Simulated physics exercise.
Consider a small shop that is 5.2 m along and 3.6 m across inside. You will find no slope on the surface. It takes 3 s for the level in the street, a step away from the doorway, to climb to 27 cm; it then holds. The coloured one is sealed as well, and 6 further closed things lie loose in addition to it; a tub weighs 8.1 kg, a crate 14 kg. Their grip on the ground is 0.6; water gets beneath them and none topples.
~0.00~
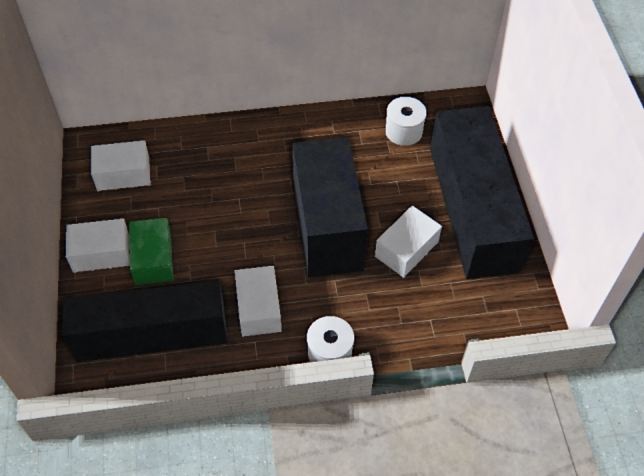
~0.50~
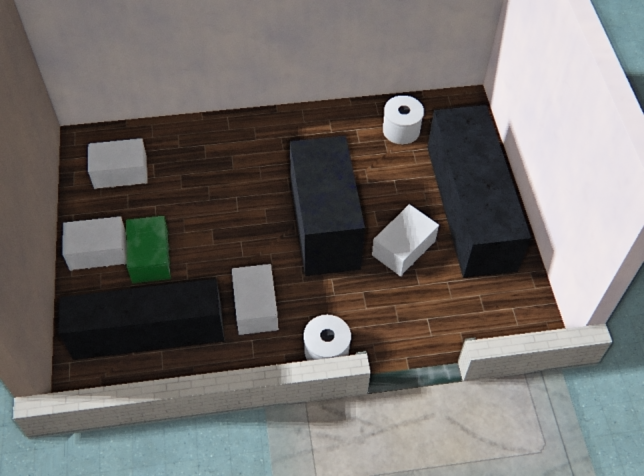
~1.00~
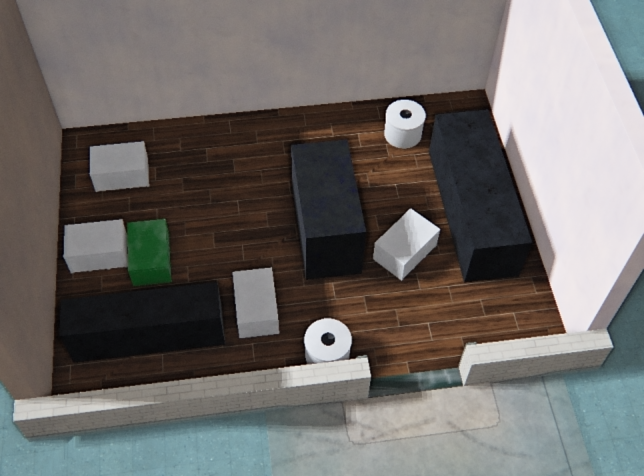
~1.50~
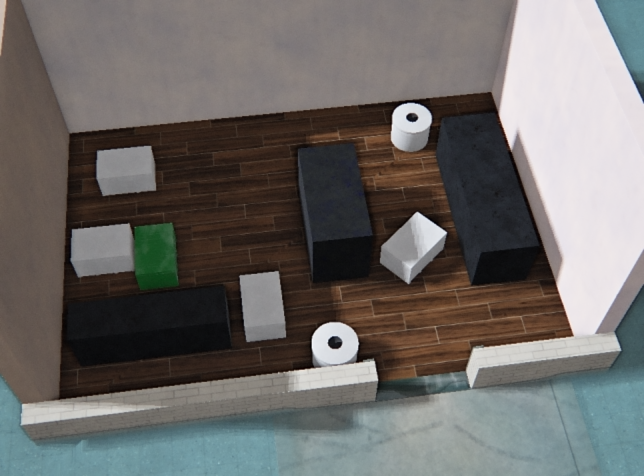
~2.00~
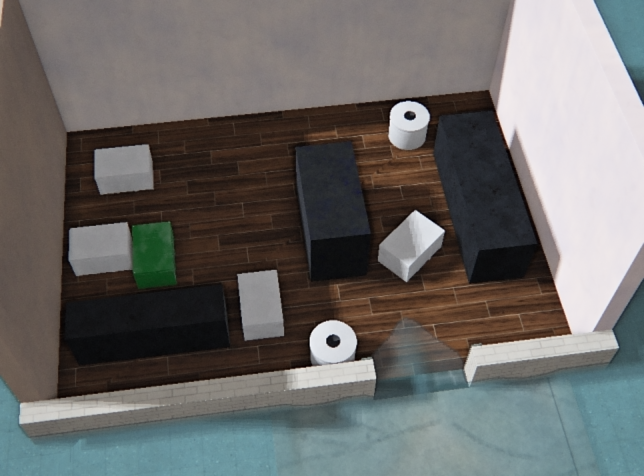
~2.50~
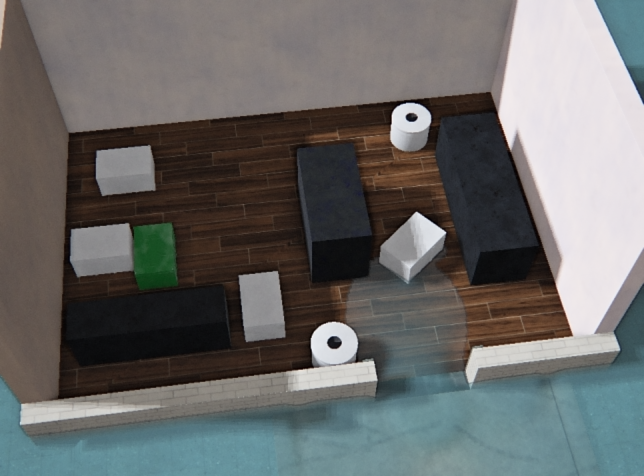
A small walled shop with dark blocks, pale boxes and a green crate standing still as shallow water spreads in through the doorway.
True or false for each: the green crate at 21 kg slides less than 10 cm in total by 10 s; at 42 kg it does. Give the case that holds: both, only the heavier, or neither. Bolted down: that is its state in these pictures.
The case that holds: Both.
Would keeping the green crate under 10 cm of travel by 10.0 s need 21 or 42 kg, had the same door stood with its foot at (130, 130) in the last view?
With that change, both options fail.
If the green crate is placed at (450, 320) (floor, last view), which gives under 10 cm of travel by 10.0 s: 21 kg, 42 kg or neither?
Here only the heavier suffices.
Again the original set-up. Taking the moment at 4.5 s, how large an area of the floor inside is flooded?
Near 8.0 m2 in all.
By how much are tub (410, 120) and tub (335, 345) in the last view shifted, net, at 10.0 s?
In that order: 100 cm, 60 cm.
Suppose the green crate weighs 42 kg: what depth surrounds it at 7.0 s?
Depth: Approx. 1 cm.
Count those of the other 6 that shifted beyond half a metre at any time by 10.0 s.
I make it 4.
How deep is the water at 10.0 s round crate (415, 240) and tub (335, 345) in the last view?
First roughly 11 cm, second roughly 6 cm.
After 3.5 s the green crate would be 0 cm from its start with 21 kg and 0 cm from its start with 42 kg; 0 cm of water round it then.
After 4.5 s the green crate would be 0 cm from its start with 21 kg and 0 cm from its start with 42 kg; 0 cm of water round it then.
After 7.0 s the green crate would be 0 cm from its start with 21 kg and 0 cm from its start with 42 kg; 1 cm of water round it then.
After 10.0 s the green crate would be 4 cm from its start with 21 kg and 0 cm from its start with 42 kg; 9 cm of water round it then.
